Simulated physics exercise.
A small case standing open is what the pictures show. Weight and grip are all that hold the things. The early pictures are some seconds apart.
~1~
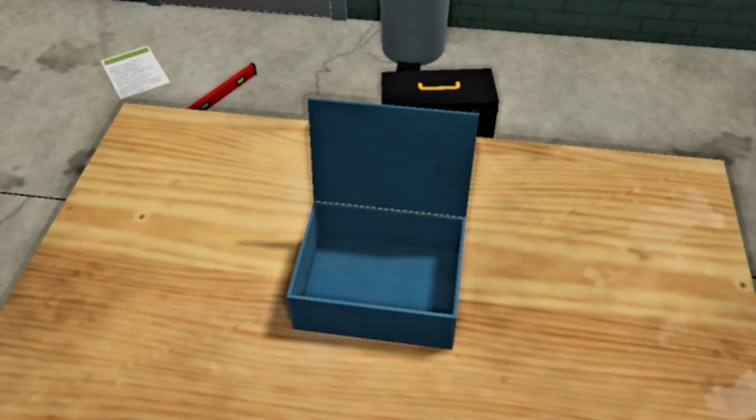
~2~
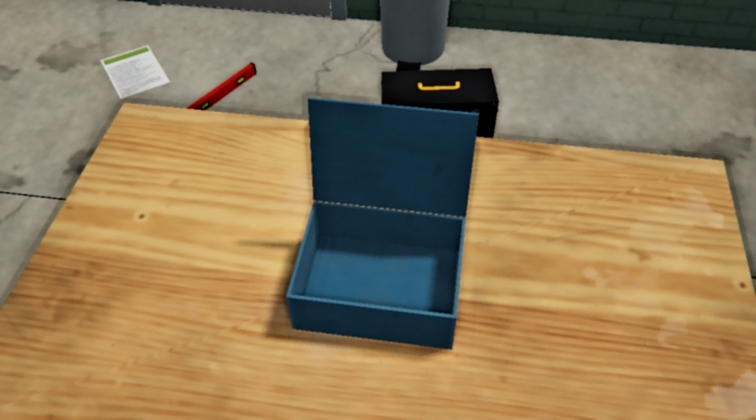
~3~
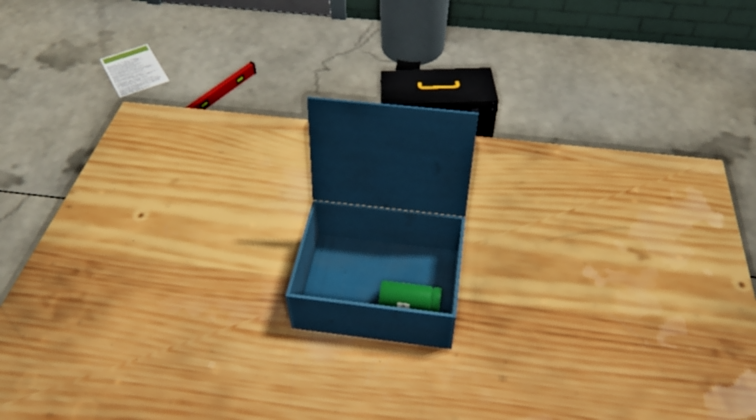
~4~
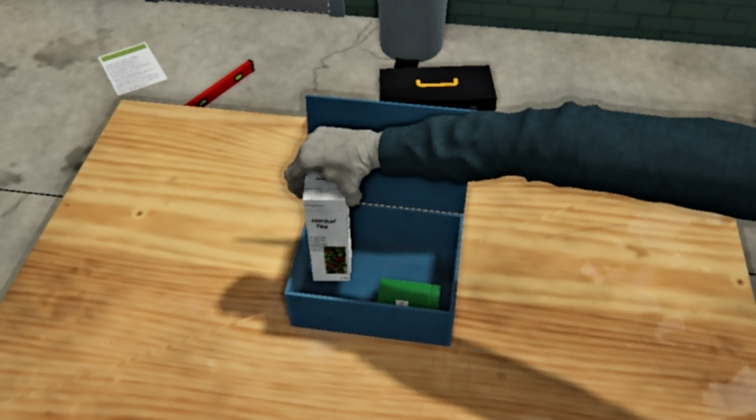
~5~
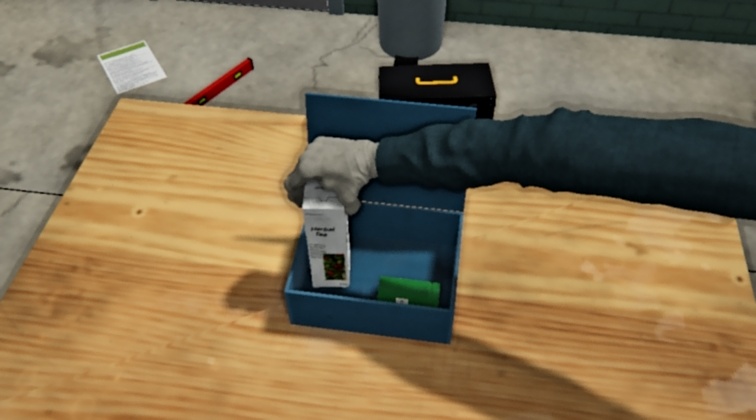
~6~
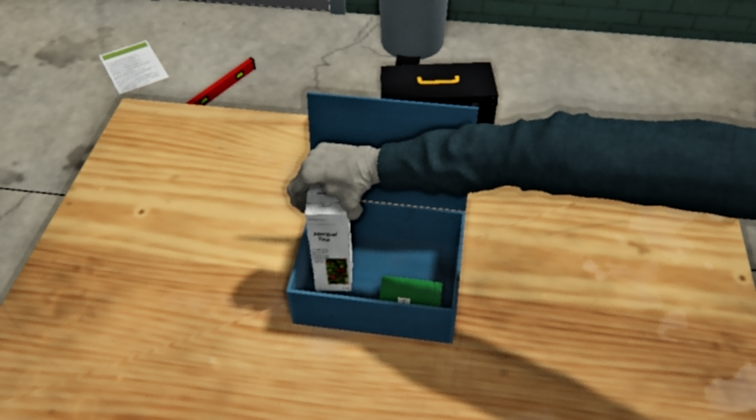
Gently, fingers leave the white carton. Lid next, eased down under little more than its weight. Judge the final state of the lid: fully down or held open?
In the end it is held open.
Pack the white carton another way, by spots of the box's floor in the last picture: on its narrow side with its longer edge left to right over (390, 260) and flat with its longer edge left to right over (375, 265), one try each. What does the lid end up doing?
With the first placement the lid lies closed; with the second it lies closed.
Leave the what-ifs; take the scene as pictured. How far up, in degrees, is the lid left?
Angle: About 60°.
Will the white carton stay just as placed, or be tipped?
Result: It remains as it was set.
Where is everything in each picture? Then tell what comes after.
In the first picture, the last thing is not in view yet.
In the second picture, the last thing is not in view yet.
In the third picture, the last thing is not in view yet; green shaker (410, 297).
In the fourth picture, coming down; white carton (329, 229); green shaker (409, 295).
In the fifth picture, coming down; white carton (328, 236); green shaker (409, 293).
In the sixth picture, in place under the hand; white carton (331, 241); green shaker (411, 292).
Then, 1.00 s after the last picture, lid starting down.
Then, 1.40 s after the last picture, lid 72° above the rim.
Then, 1.80 s after the last picture, lid 59° above the rim.
Then, 4.20 s after the last picture, white carton resting near (331, 241).
At rest, lid 59° above the rim; both in place. Seen from the same camera at the end, white carton near (332, 241).
